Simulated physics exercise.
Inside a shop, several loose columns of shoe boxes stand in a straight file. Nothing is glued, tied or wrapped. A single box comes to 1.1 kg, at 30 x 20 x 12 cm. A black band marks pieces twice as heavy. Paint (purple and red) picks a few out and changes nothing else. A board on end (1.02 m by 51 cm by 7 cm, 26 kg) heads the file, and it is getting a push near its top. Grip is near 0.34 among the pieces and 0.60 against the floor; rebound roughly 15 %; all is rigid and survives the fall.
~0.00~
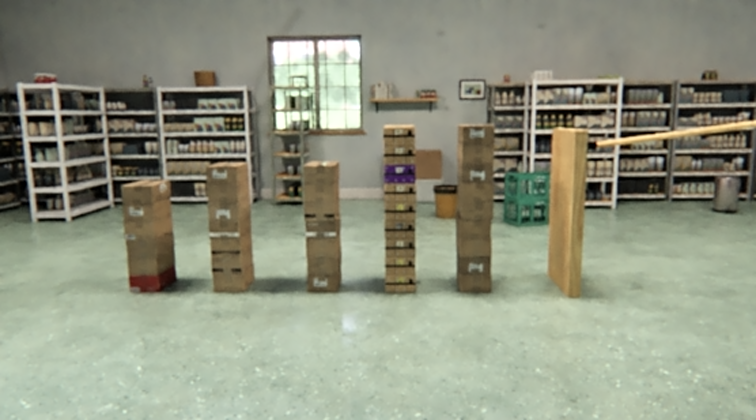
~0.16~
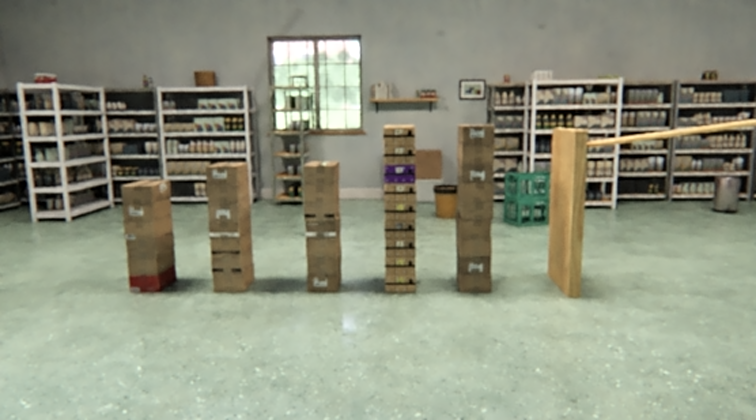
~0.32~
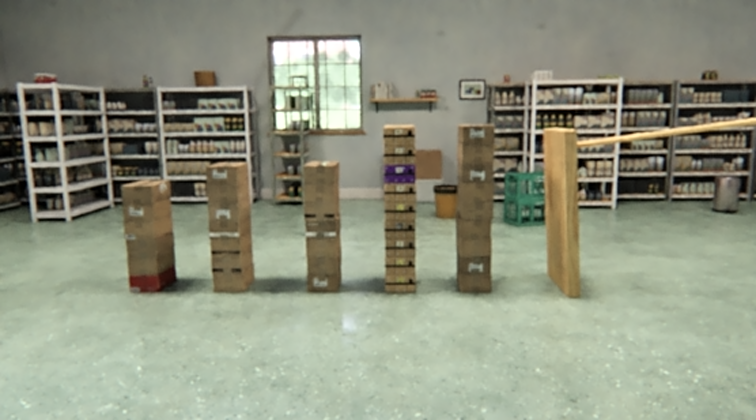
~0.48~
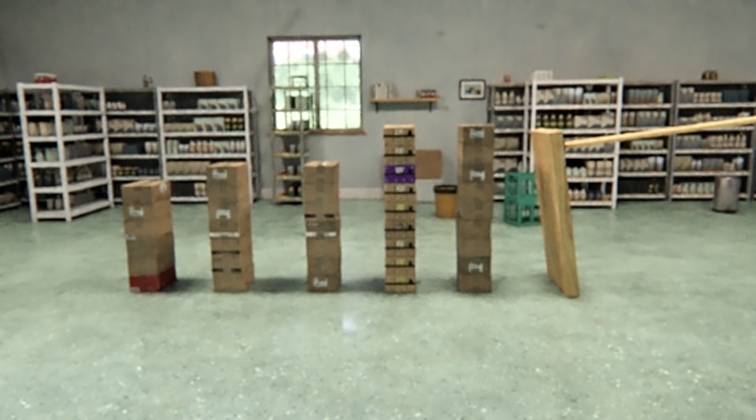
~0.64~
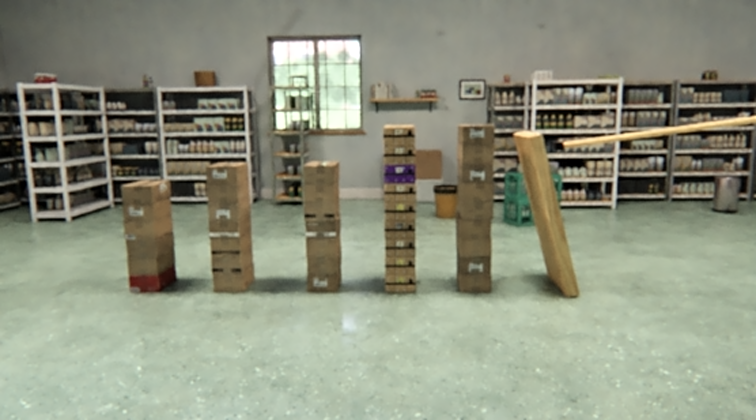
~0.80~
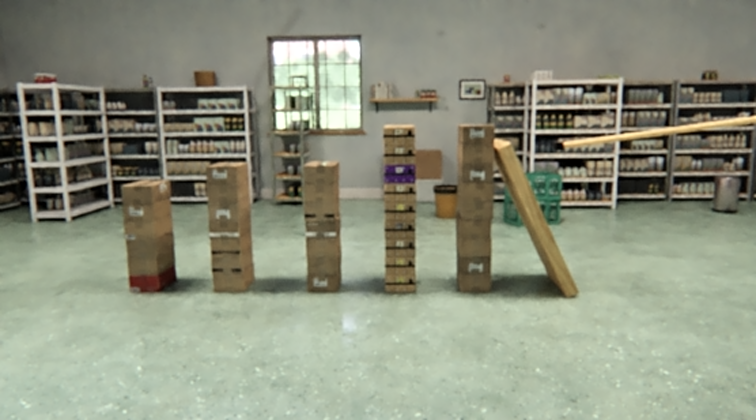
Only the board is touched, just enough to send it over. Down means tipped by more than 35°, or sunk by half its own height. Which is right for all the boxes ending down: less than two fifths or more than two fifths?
Ending down: More than two fifths.
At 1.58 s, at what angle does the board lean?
About 70°.
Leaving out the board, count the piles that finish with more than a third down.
The count is 5.
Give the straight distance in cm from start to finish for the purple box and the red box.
Moved: Purple 115, red 5.
After 1.18 s, board 54° from upright; 1 of the 38 boxes down; purple box shifted 10 cm.
After 1.58 s, board 70° from upright; 17 of the 38 boxes down; purple box leaning 11°, 9 cm lower.
After 2.14 s, board 70° from upright; 24 of the 38 boxes down; purple box leaning 43°, 23 cm lower.
After 2.60 s, board 70° from upright; 35 of the 38 boxes down; purple box leaning 45°, 34 cm lower; red box shifted 29 mm.
At rest (3.6 s), board 70° from upright; 35 of the 38 boxes down; purple box leaning 45°, 34 cm lower; red box shifted 29 mm. That is 92 per cent. As the last picture would show them, middles, purple box near (235, 224), red box near (150, 277).
